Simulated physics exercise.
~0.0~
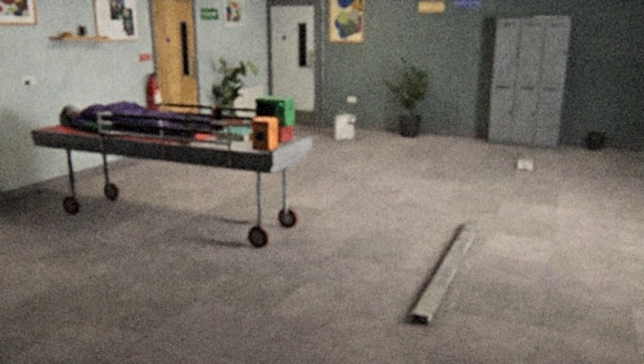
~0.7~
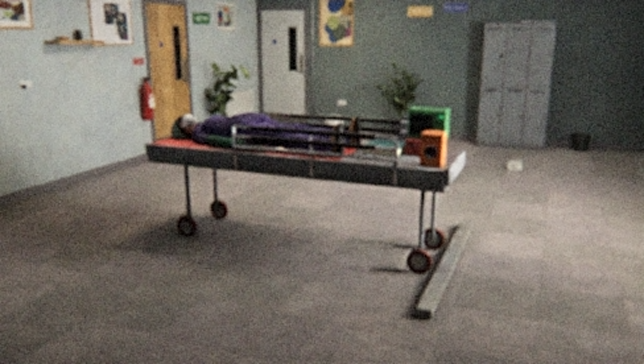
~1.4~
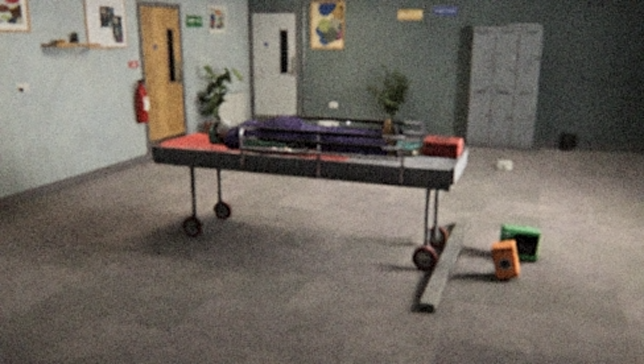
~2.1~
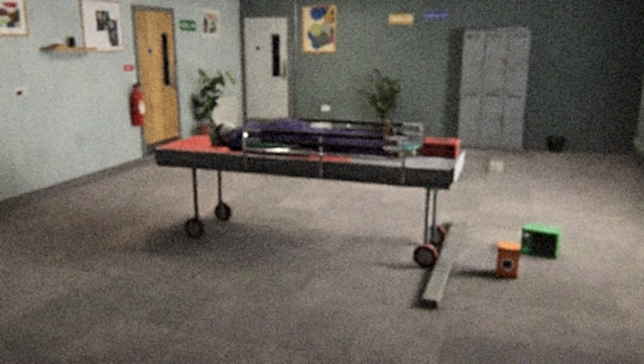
A gurney carrying a limp figure in purple rolled right across a grey floor until its wheels met a low bar and it stopped, sending the green and orange boxes tumbling off the end to the floor while the red case stayed aboard.
